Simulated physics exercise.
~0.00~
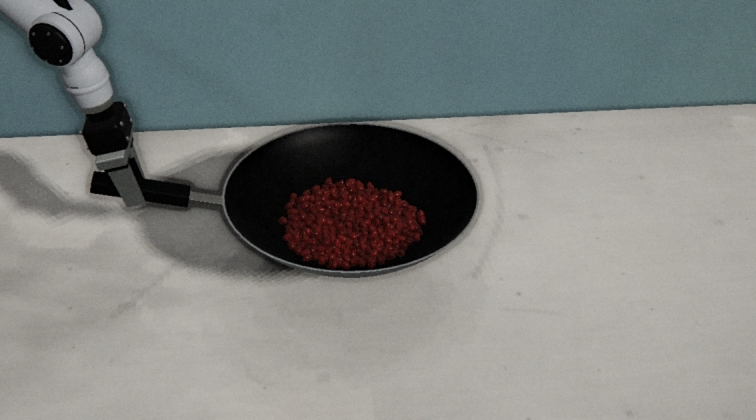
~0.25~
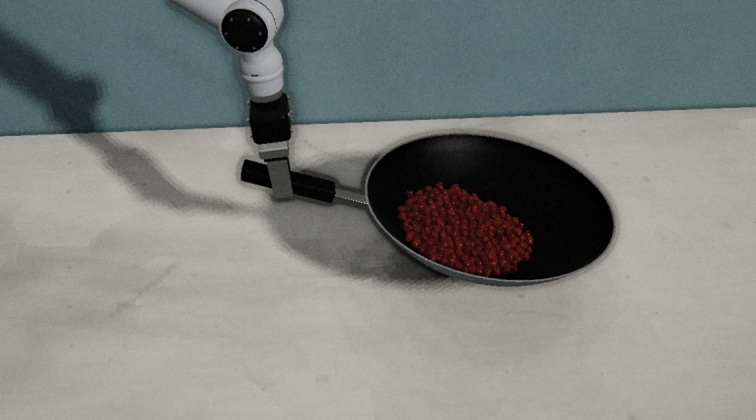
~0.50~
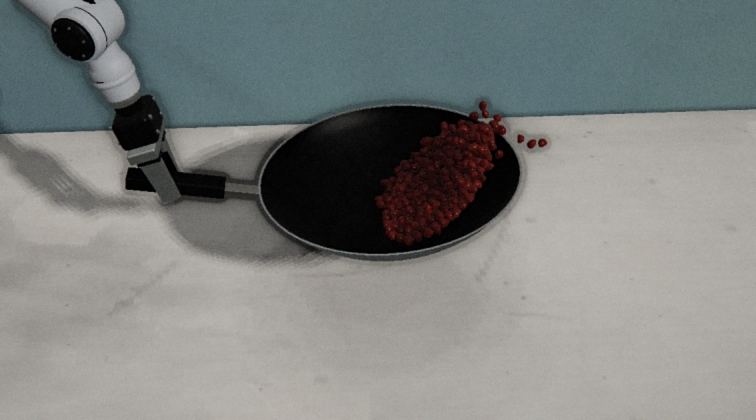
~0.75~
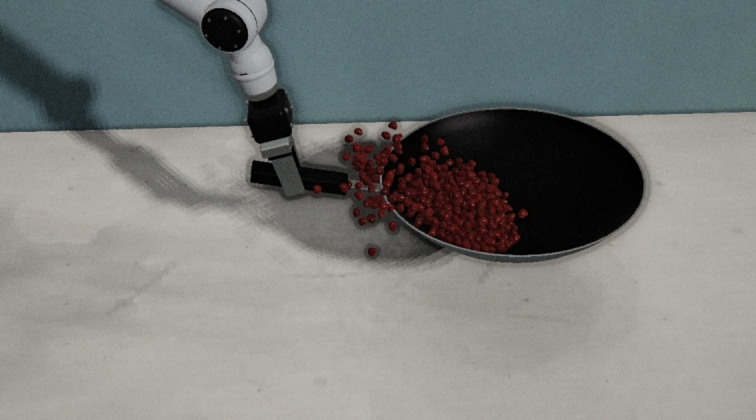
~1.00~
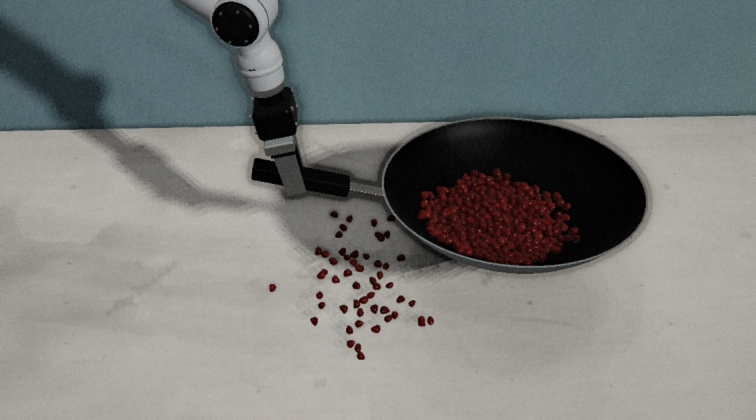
On a pale, marble-like tabletop against a teal wall, seen from slightly above, a white and black robot arm at the upper left grips the handle of a black wok holding a heap of dark red beans. The arm moves the wok to the right, then draws it back left, and the beans surge up the right side, a few hopping over the rim. It pushes right again, and a cluster spills over the left rim beside the handle. Finally, the wok sits upright at the right with most beans inside, while dozens lie or tumble below the handle.
